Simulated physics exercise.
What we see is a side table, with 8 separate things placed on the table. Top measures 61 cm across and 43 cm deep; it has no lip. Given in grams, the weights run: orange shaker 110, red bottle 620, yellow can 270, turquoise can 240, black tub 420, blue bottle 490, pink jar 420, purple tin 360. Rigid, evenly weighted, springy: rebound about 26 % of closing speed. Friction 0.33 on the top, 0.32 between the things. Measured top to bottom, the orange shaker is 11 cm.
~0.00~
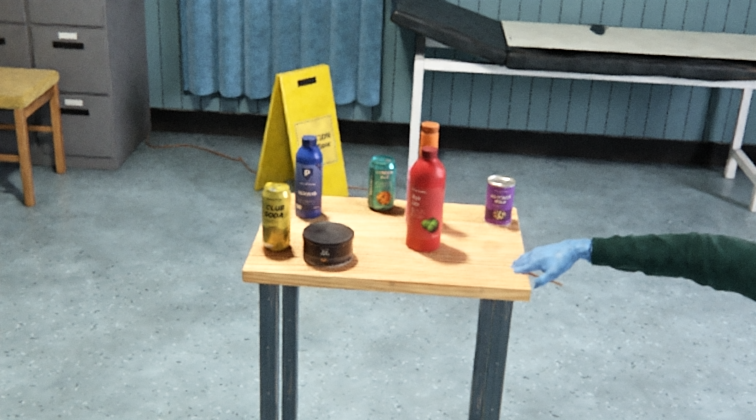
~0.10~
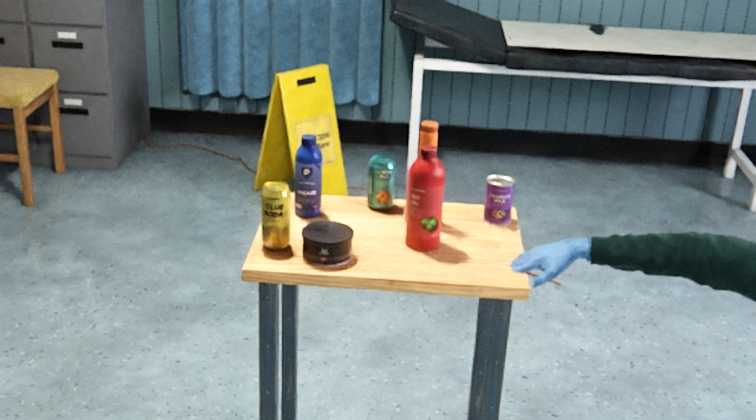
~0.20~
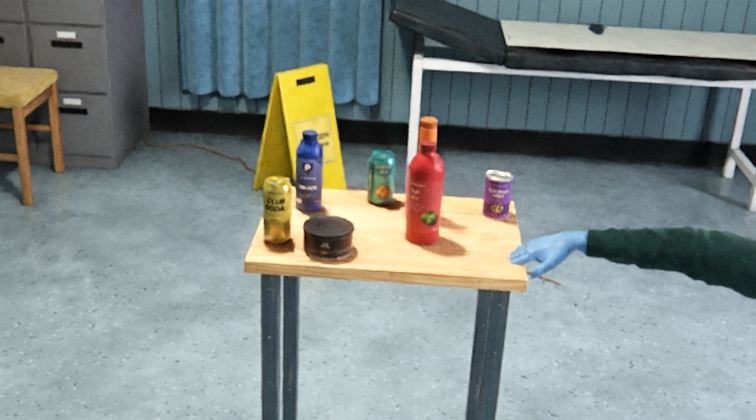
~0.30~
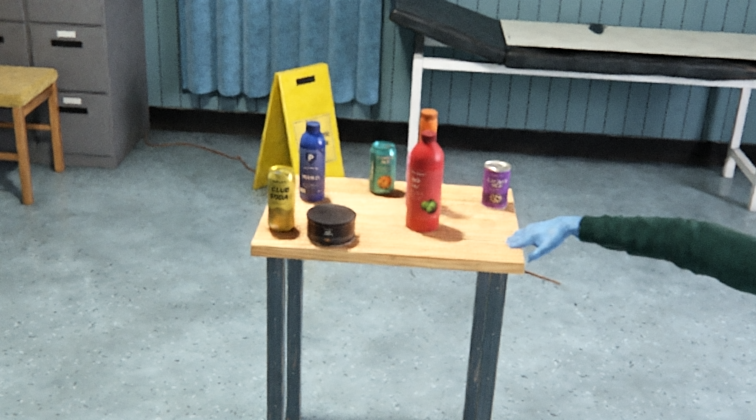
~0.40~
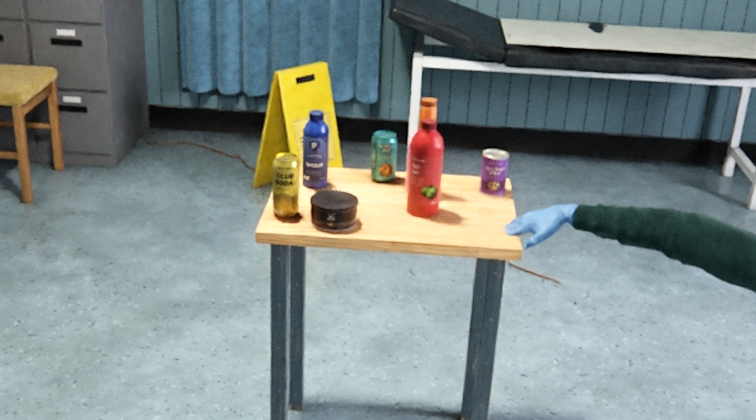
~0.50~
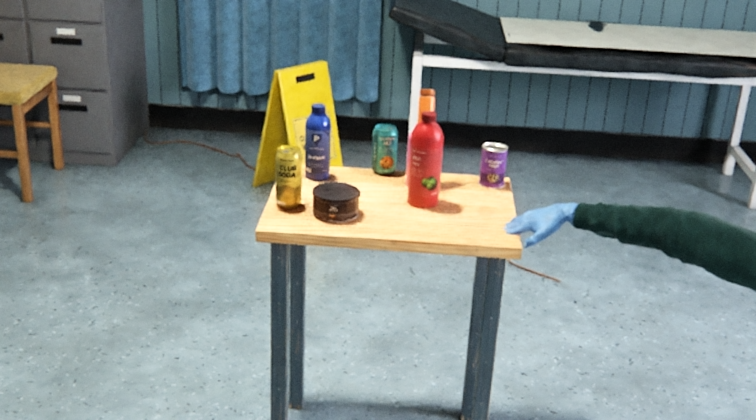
A wooden-topped side table moves in a blue-walled room with an examination couch, seen from the front and slightly above by a still camera. On it stand a yellow can and black tub at left, blue bottle and turquoise can behind, a red bottle with orange at its top near the centre, and a purple tin at right. A blue-gloved hand at the right corner pushes it backward, then the items slide slightly farther back across the now-still top.
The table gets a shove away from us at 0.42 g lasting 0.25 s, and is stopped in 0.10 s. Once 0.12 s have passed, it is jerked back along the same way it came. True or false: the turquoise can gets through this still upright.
False, it falls.
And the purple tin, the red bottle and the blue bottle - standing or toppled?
Final state - purple tin: Goes over; red bottle: Remains on its base; blue bottle: Goes over.
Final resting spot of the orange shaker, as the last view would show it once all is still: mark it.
It ends up at about (401, 324).
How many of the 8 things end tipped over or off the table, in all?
My answer is 4.
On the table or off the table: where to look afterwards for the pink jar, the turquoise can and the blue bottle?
At the end the pink jar remains on its base, the turquoise can leaves its base and the blue bottle leaves its base.
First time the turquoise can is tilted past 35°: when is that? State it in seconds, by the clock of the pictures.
At around 0.7 seconds on the pictures' clock.
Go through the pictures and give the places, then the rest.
The first frame shows turquoise can (382, 184); orange shaker (429, 148).
The second frame shows yellow can (276, 216); black tub (327, 243).
The third frame shows table along by 4 cm; blue bottle (309, 170).
The fourth frame shows table along by 12 cm; orange shaker (428, 134) slid 3 cm; purple tin (496, 185) slid 2 cm.
The fifth frame shows table along by 18 cm; orange shaker (427, 122) leaning 4°; red bottle (426, 167).
The sixth frame shows table along by 18 cm; turquoise can (385, 150) slid 3 cm; black tub (336, 202) slid 3 cm.
After 0.70 s, table along by 12 cm; orange shaker and turquoise can now off the table; red bottle slid 10 cm; blue bottle slid 9 cm.
After 0.90 s, blue bottle and purple tin now off the table; red bottle slid 12 cm; yellow can slid 10 cm.
After 1.10 s, blue bottle leaning 3°; red bottle slid 9 cm; yellow can slid 7 cm.
After 1.50 s, blue bottle now off the table; red bottle slid 9 cm; yellow can slid 7 cm.
By the end (1.9 s), off the table and tipped over, orange shaker, turquoise can, blue bottle and purple tin; not toppled but over 5 cm from the start, red bottle, yellow can and black tub; pink jar in place, give or take 5 cm.
